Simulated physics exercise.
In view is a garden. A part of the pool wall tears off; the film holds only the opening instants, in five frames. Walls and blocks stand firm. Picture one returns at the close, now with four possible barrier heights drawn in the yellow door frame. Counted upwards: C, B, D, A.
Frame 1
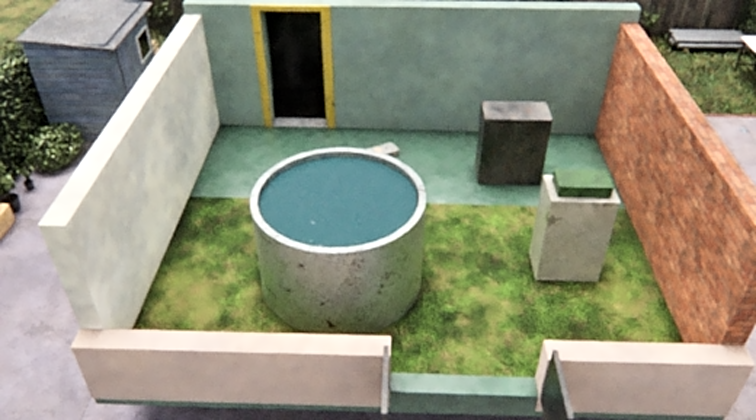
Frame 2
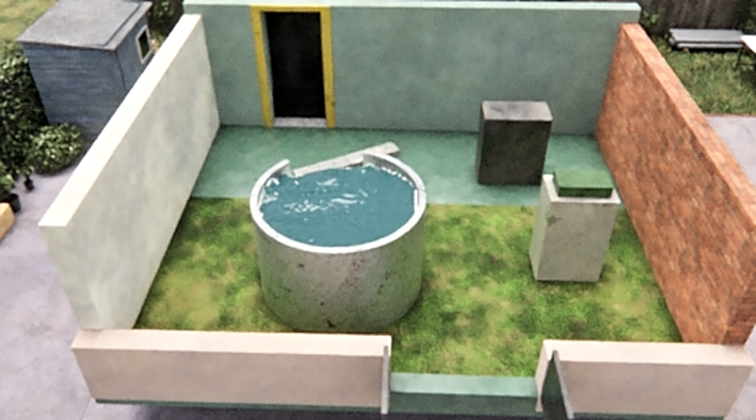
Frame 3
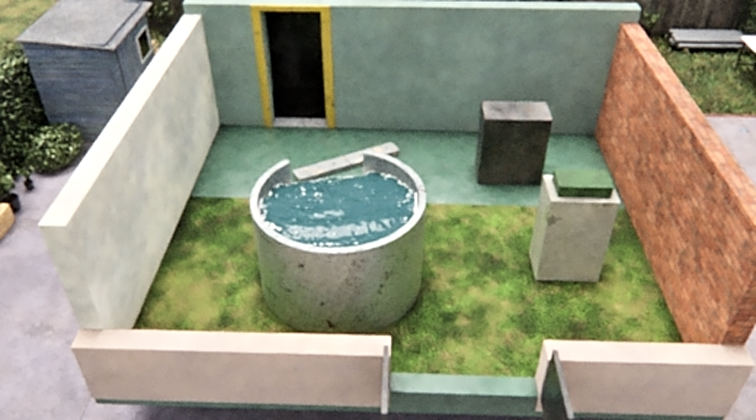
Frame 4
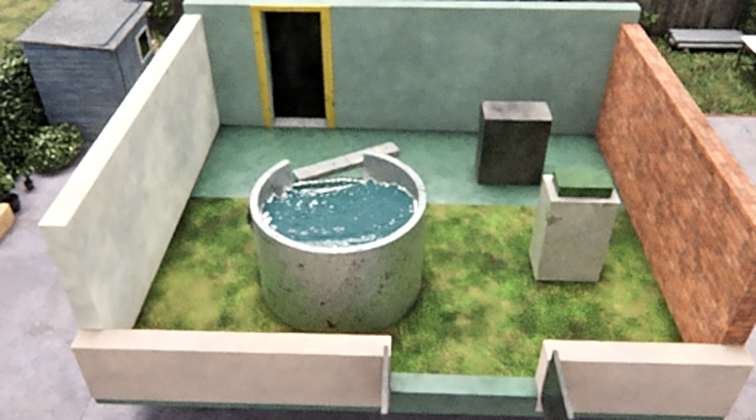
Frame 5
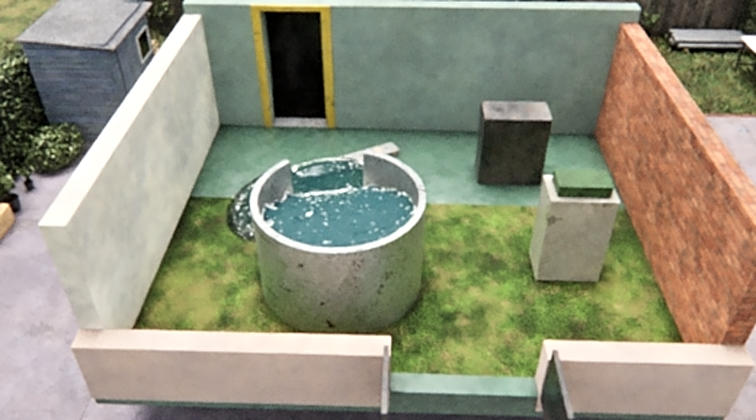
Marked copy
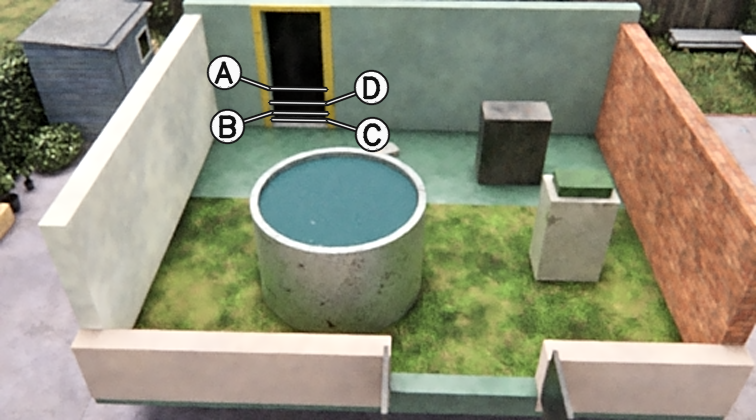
We see a round pool of still water in a walled garden; the water turns choppy and its level drops, a gap shows in the pool's back rim, and water appears on the ground behind its left side.
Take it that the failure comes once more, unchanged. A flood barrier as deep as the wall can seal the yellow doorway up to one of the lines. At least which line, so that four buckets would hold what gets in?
Choose D.
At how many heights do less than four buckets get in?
Two of the four.
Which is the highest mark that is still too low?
It is B.
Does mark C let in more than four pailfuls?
Yes, it does.
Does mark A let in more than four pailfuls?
No, not at all.
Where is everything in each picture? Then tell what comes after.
The first picture shows water in the pool at rest, its middle at (339, 201); foot of the yellow doorway at (300, 127); open gate at (468, 335).
In the second picture, water covers 1 % of the ground, its front hidden from here.
In the third picture, water covers 3 % of the ground, its front hidden from here.
In the fourth picture, water covers 8 % of the ground, its front hidden from here.
In the fifth picture, 13 % of the ground under water, visible out to (236, 212).
In white, A at (297, 89); B at (299, 113); C at (300, 120); D at (298, 103); from the bottom up C, B, D, A.
Choosing A, nothing gets over.
Choosing B, about 11 bucketfuls get in.
Choosing C, dozens of bucketfuls pour in.
Choosing D, a splash gets over, under a bucket.
